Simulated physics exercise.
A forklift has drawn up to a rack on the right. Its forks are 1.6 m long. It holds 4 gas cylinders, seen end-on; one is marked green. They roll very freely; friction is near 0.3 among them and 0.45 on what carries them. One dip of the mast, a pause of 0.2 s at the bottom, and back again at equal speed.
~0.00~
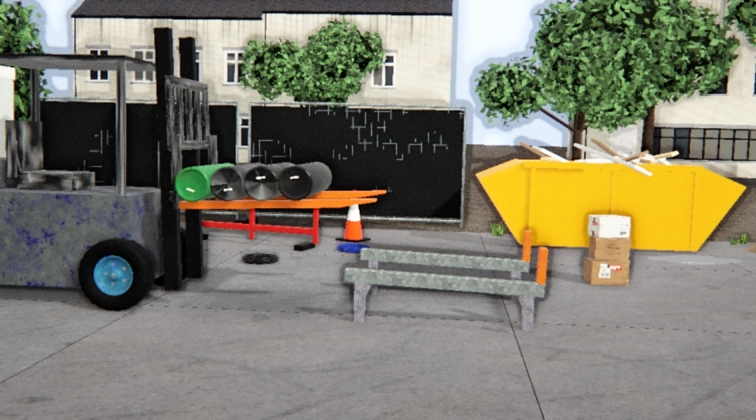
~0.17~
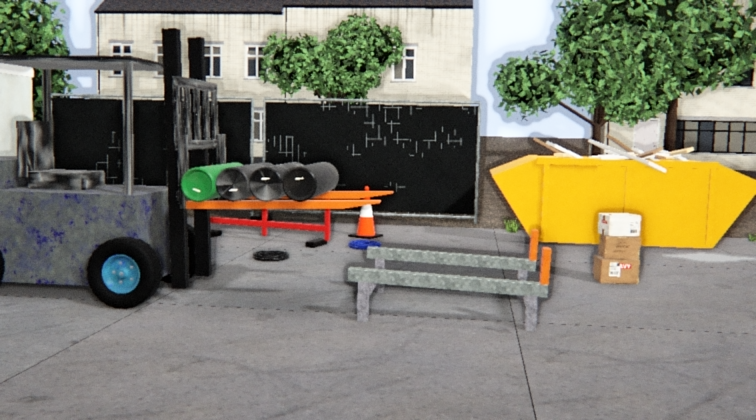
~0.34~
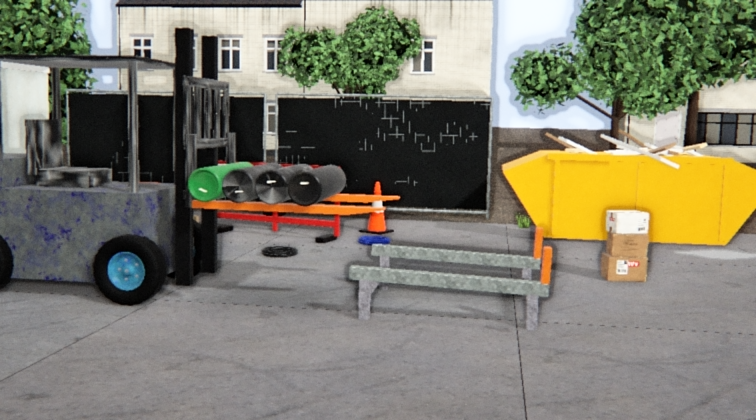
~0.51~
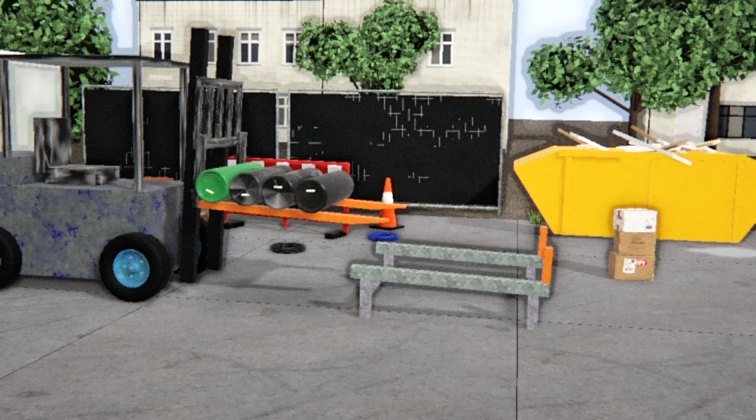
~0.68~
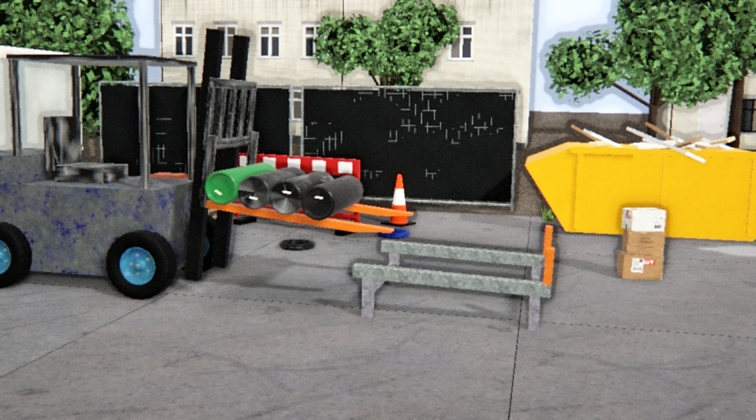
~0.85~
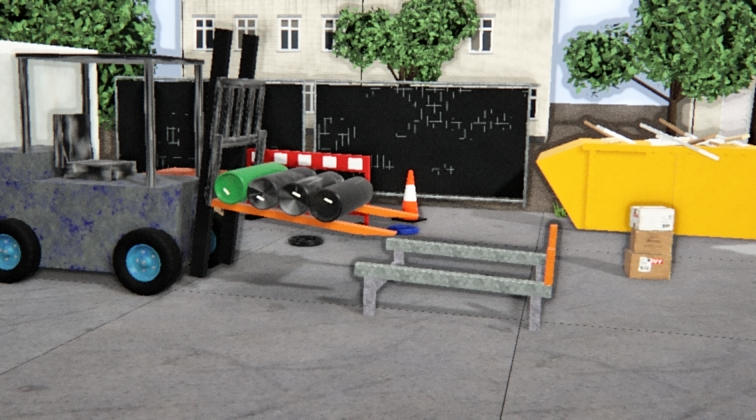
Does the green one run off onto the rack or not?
Green stays on the forks.
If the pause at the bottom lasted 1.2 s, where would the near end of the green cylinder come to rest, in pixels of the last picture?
Around (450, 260).
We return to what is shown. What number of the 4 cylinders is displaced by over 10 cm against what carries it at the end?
In all, 2.
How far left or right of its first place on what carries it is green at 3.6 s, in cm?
Green 110 right.
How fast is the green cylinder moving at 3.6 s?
Roughly 0.0 m/s.
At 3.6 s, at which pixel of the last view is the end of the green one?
At about (336, 180).
Then, 3.6 s in, green is on the forks, 40 cm from the tips; 2 gone from the forks.
In the end (7.5 s), green is on the forks, 145 cm from the tips; 2 gone from the forks.
